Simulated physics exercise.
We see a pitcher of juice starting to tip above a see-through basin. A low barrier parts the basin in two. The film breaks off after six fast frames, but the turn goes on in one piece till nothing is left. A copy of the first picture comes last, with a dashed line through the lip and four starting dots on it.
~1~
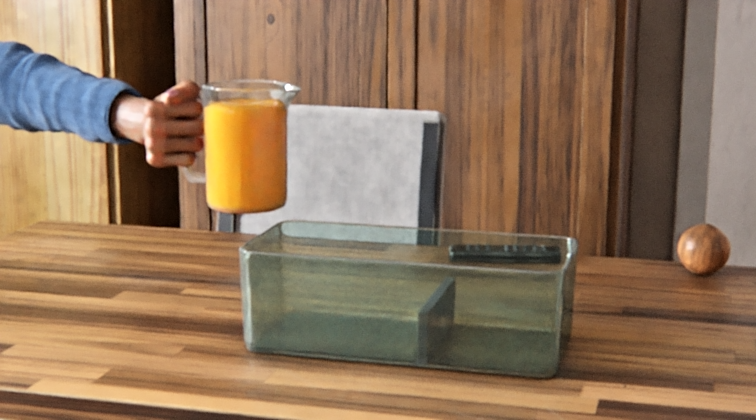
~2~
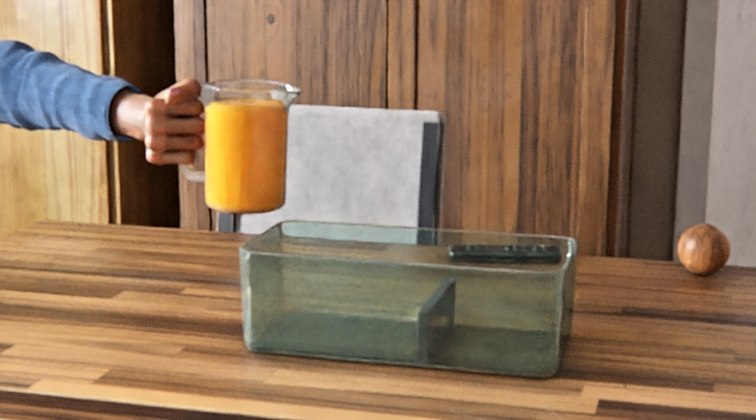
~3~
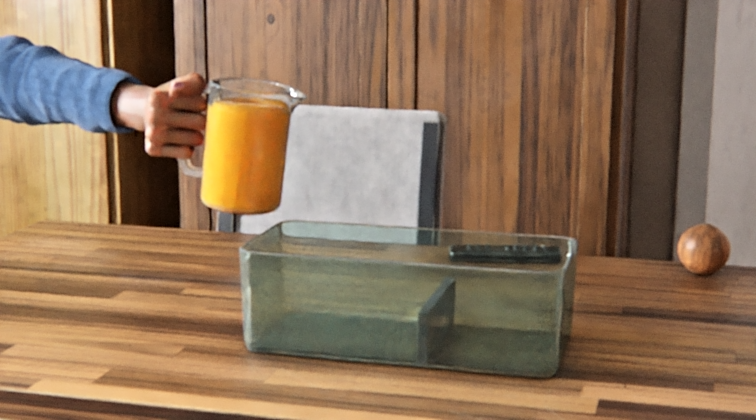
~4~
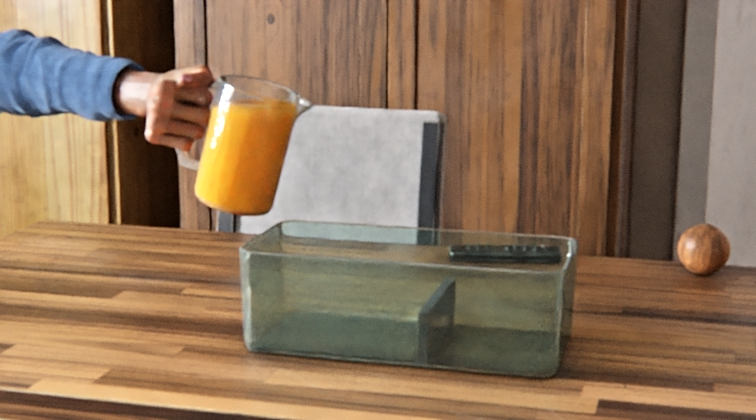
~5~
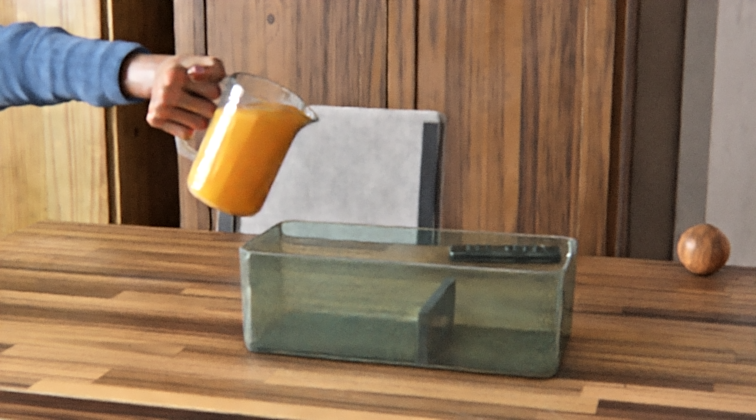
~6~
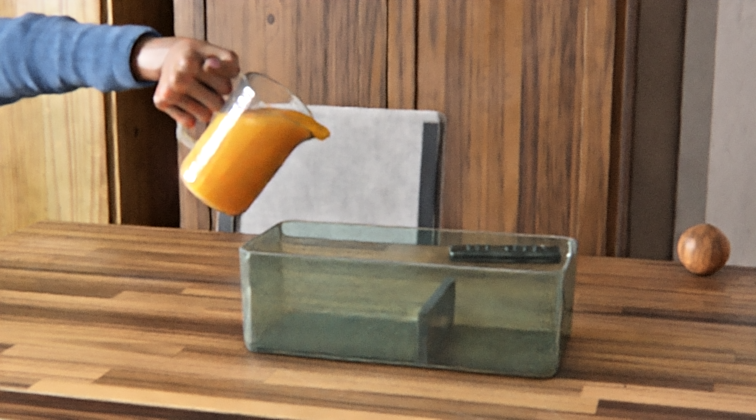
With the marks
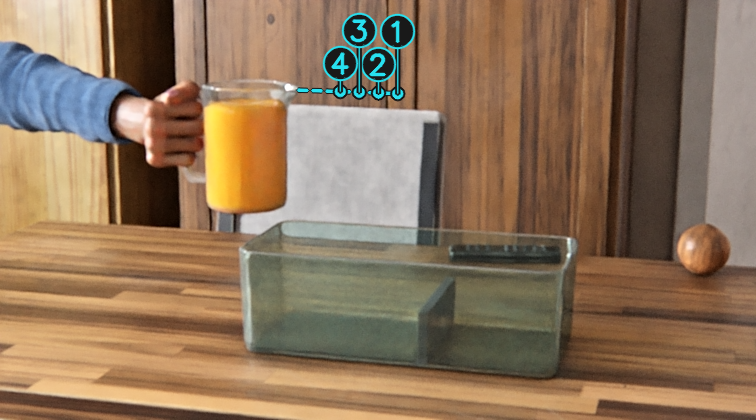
Pitcher of orange juice tilting rightward in a person's hand above a divided see-through basin, juice just reaching over its lip.
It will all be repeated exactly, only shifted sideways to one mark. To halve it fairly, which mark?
2.
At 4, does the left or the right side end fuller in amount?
The left one.
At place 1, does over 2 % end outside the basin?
No.
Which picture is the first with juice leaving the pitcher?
In picture 6.
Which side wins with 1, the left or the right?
The right one.
On the marked copy, 1 at (397, 93); 2 at (378, 92); 3 at (359, 92); 4 at (340, 91).
With 1, about 13 % ends left of the wall and 86 % right of it.
With 2, about 49 % ends left of the wall and 51 % right of it.
With 3, about 90 % ends left of the wall and 9 % right of it.
With 4, about 97 % ends left of the wall and 2 % right of it.
